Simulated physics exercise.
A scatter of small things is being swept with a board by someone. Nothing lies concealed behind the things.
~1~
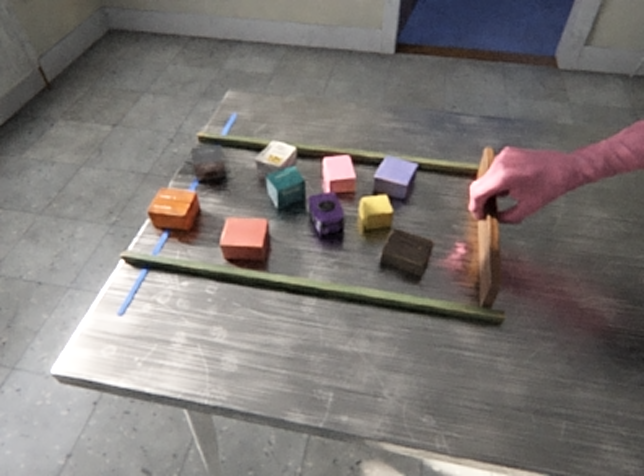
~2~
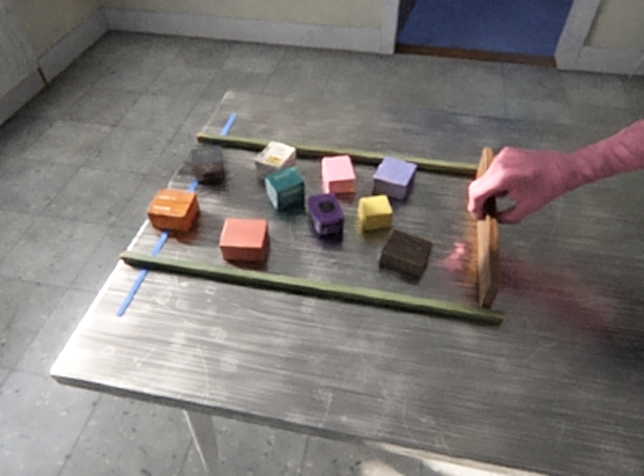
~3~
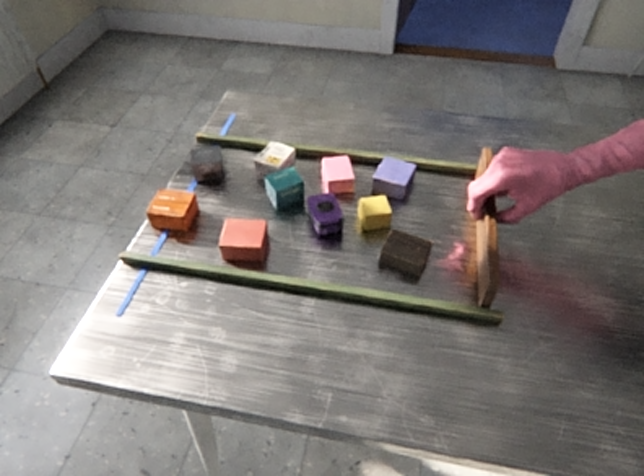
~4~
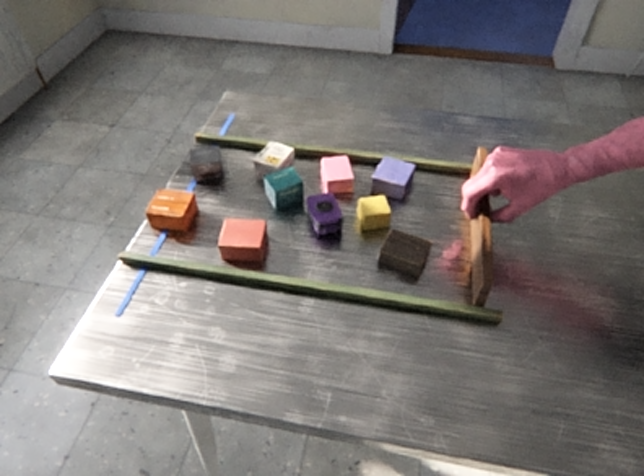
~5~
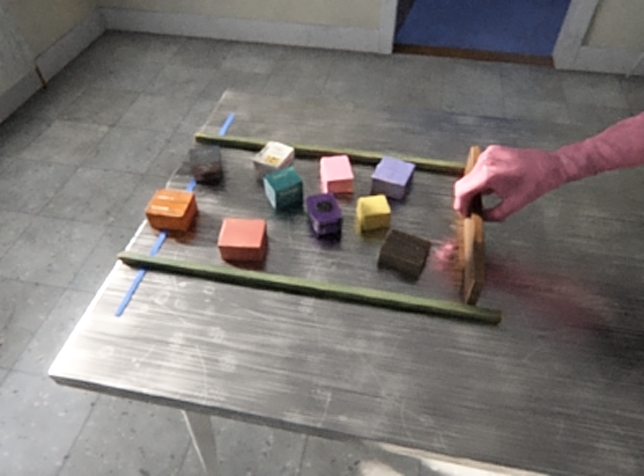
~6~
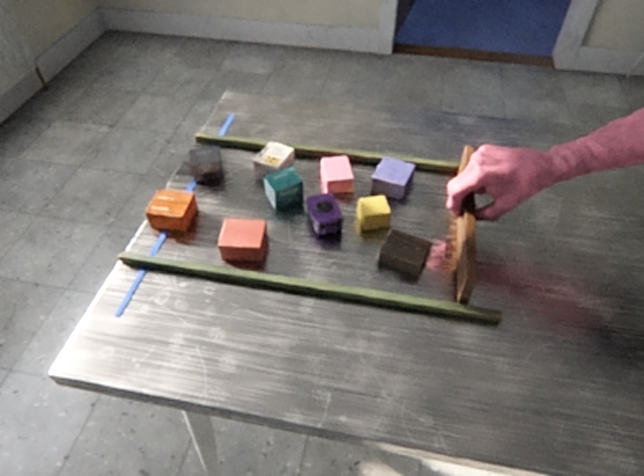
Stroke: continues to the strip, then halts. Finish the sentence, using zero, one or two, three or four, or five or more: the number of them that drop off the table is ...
The number that drop off the table is five or more.
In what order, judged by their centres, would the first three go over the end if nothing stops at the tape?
Order: Grey box, then orange box, then white box.
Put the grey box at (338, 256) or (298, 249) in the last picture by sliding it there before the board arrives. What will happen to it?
Results in order - down; down.
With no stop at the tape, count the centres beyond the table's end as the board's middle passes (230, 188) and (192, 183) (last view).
Over the end, that makes 3 and 7.
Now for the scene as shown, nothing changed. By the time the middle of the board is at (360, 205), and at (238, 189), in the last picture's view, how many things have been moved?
First position 5; second position 10.
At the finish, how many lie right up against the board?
3.
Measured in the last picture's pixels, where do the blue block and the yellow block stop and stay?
I'd put one at around (188, 155) and the other at around (175, 183).
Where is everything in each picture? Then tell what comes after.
Orange box (175, 209); grey box (209, 163); white box (277, 161); board (488, 221); tape (189, 195), in the first frame.
Grey box (208, 163); yellow block (375, 213), in the second frame.
White box (275, 162); purple case (325, 215), in the third frame.
Orange box (173, 210); pink block (337, 175), in the fourth frame.
Grey box (207, 163); red block (244, 240), in the fifth frame.
Orange box (173, 210); grey box (207, 164); white box (274, 162); board (466, 219); tape (186, 195), in the sixth frame.
Soon after, none off yet; orange box at rest near (173, 210); grey box at rest near (207, 164); white box at rest near (274, 162).
Then, none off yet; orange box at rest near (173, 210); grey box moving near (203, 163); white box moved about its own width near (237, 157).
Further on, one off so far; orange box on its side near (140, 219); grey box falling near (172, 285); white box tipped a little near (175, 150).
At rest, the number that fall off is five or more; fallen, pink block, purple case, turquoise box, red block, white box, grey box and orange box.
